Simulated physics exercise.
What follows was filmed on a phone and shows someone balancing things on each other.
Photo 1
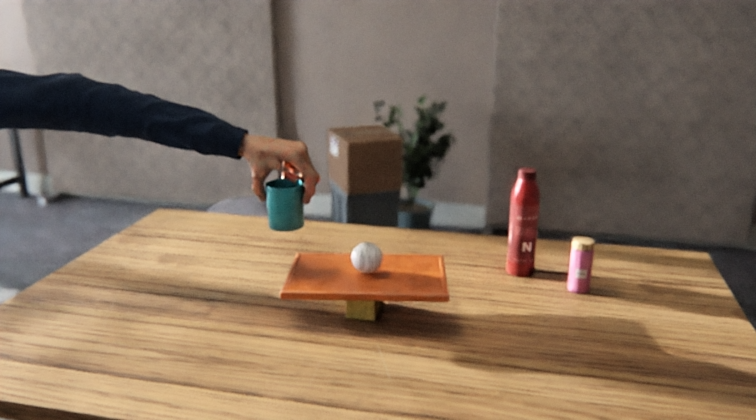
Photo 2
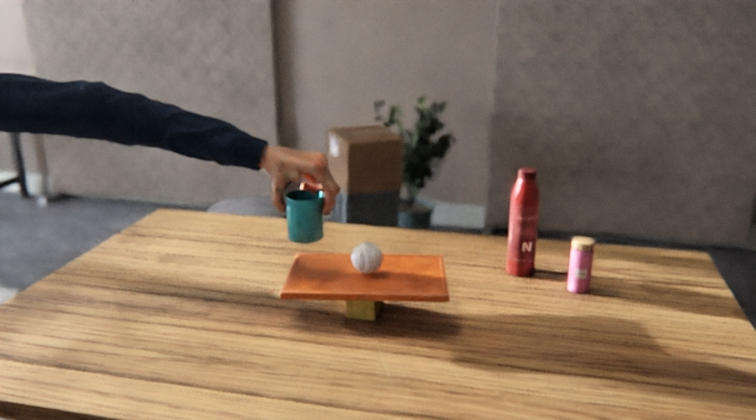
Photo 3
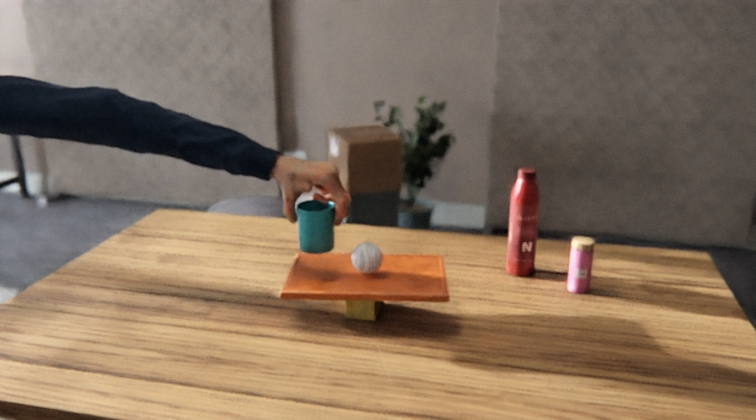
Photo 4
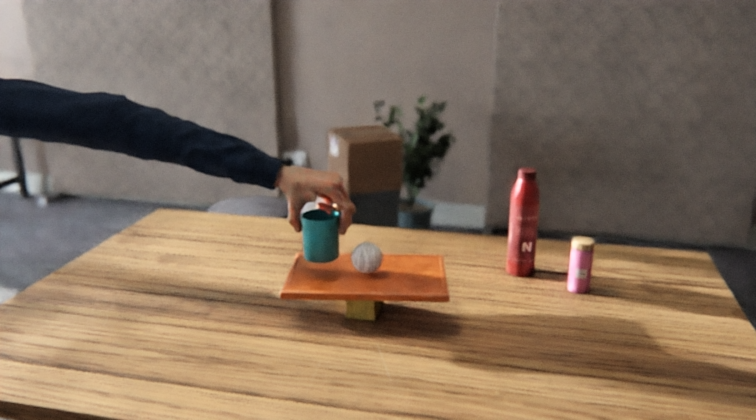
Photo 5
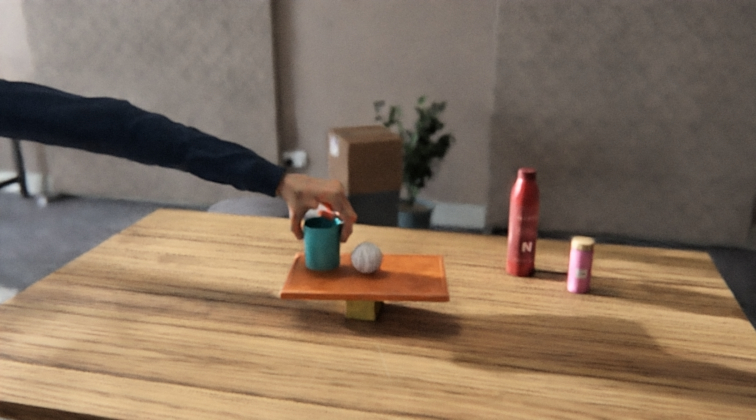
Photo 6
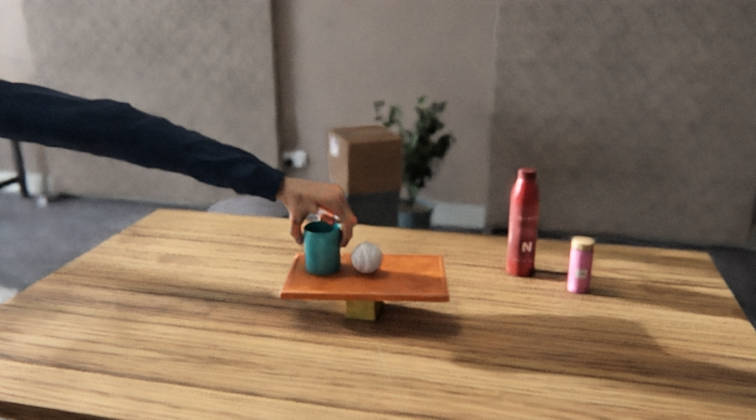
On a wooden table, a hand lowers a turquoise cup onto an orange tray beside a white ball.
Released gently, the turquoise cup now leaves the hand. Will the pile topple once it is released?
No - secure.
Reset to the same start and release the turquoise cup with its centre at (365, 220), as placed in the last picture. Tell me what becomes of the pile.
The pile tumbles.
Then, 0.90 s later than the last frame, all is still.
Then, 2.00 s later than the last frame, turquoise cup resting near (322, 248).
When it is over, all 6 as before. End places, in pixels of the last picture, turquoise cup near (322, 248). The pile keeps its balance.
